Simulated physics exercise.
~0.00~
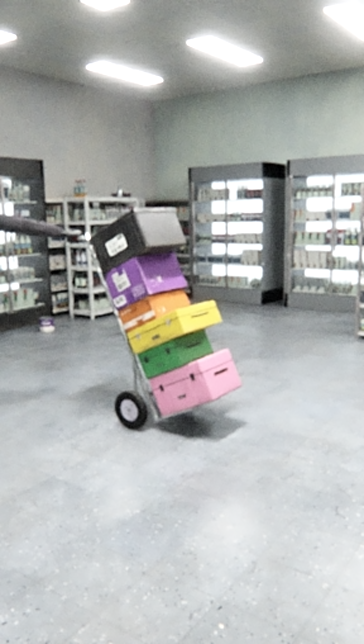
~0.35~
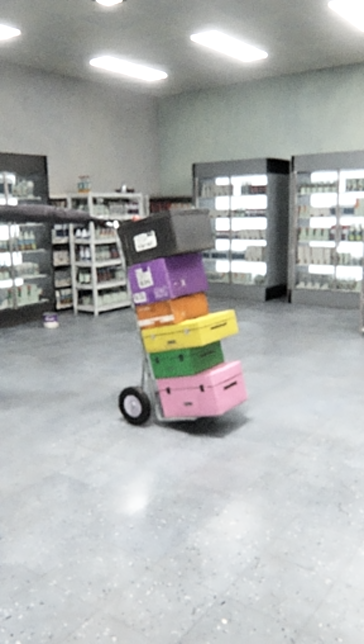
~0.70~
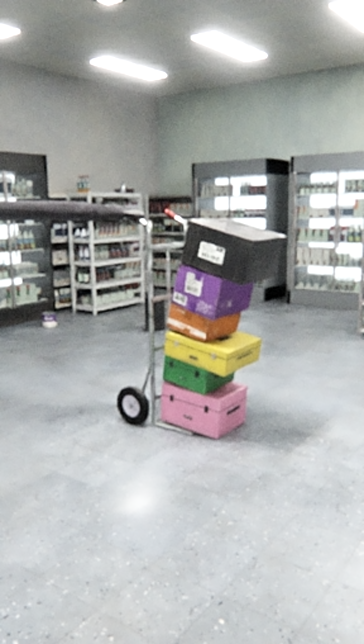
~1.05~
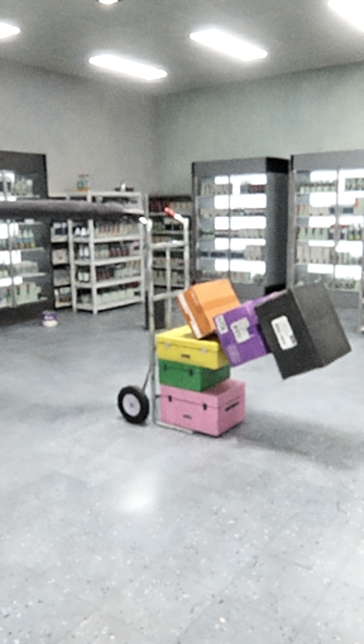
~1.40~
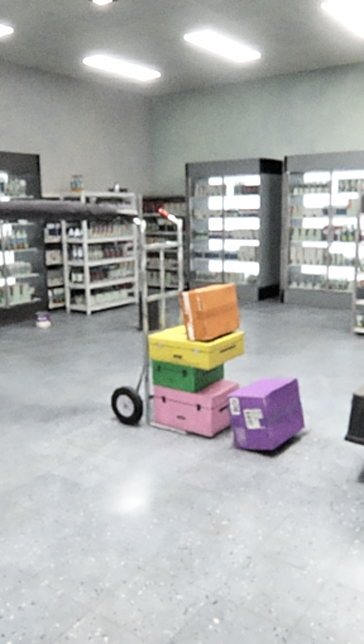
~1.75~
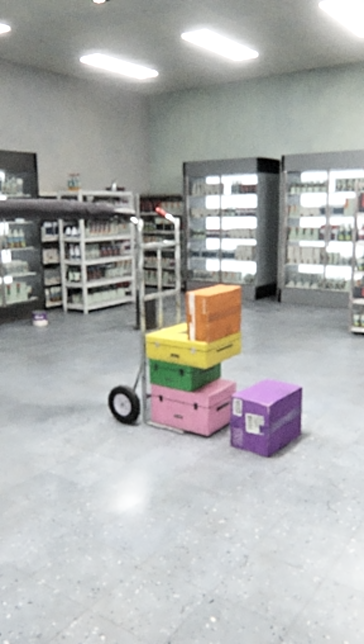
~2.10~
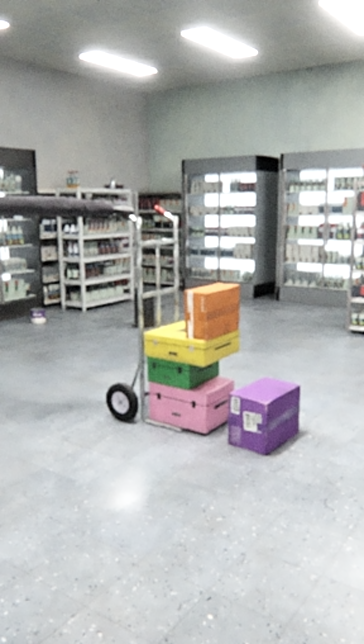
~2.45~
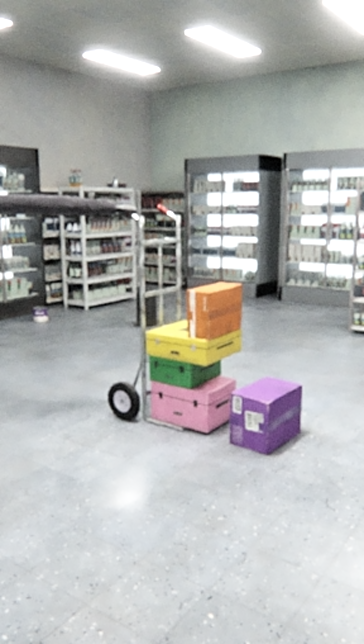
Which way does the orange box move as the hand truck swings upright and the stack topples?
The orange box moves to the right, and it ends up on its side on top of the yellow box.
Hand truck of coloured boxes swinging upright, black and purple boxes falling off to the right, orange box tipping onto its side.
